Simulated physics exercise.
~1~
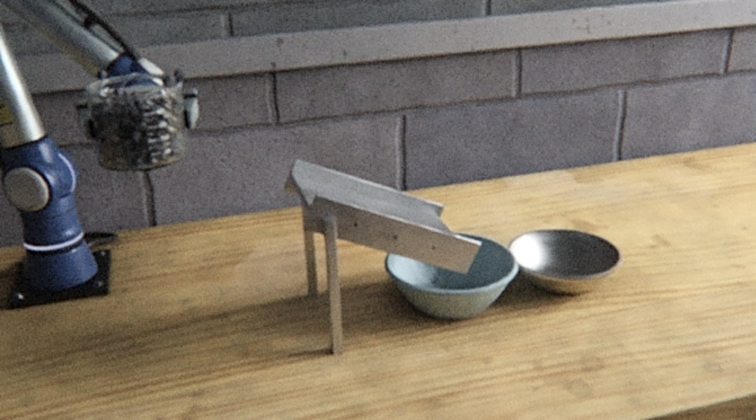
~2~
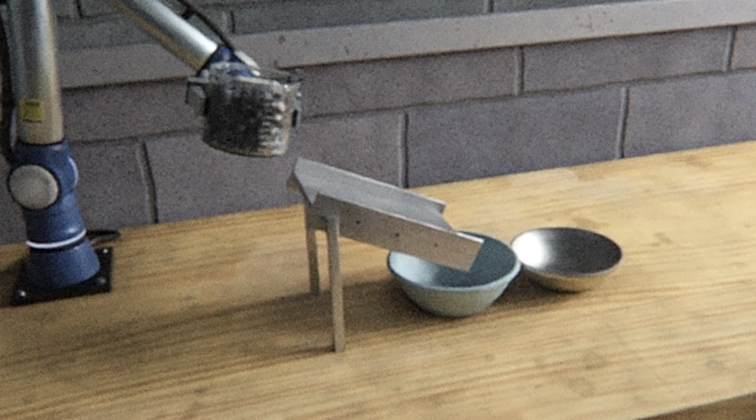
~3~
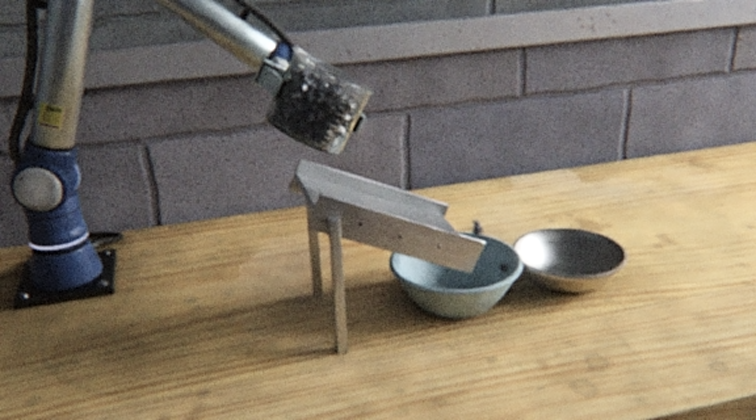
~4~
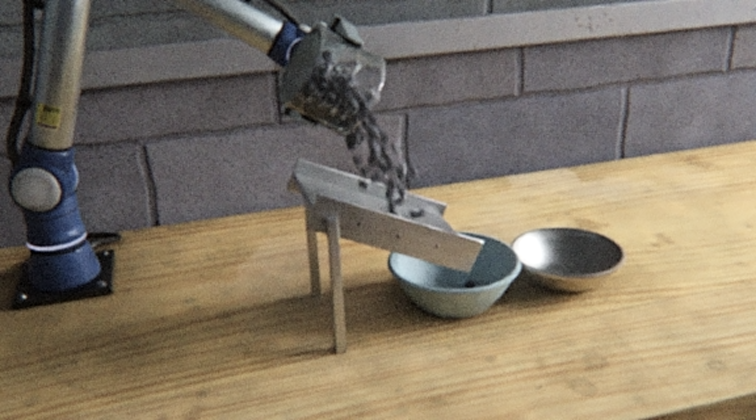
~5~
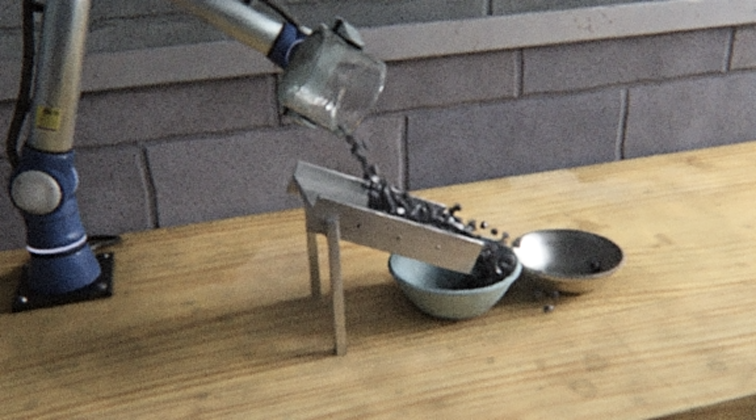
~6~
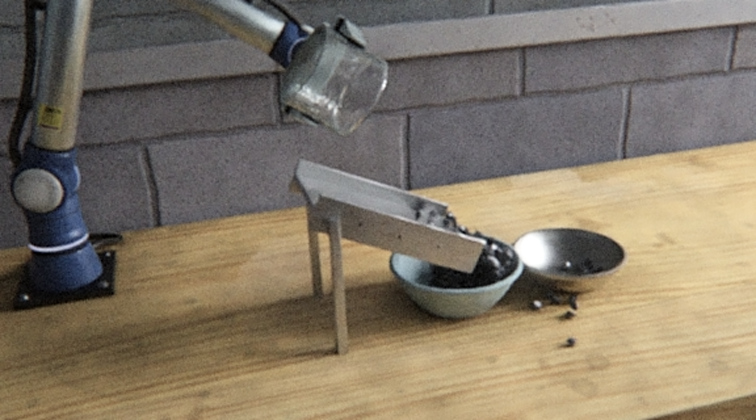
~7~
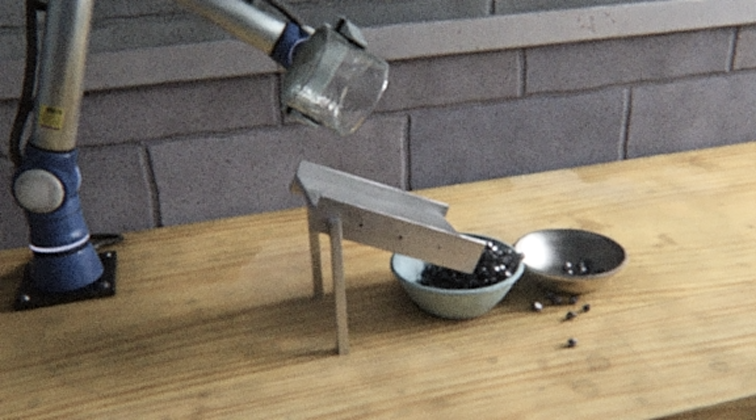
A robot arm tips dark pebbles down a chute into a bowl, spilling a few.
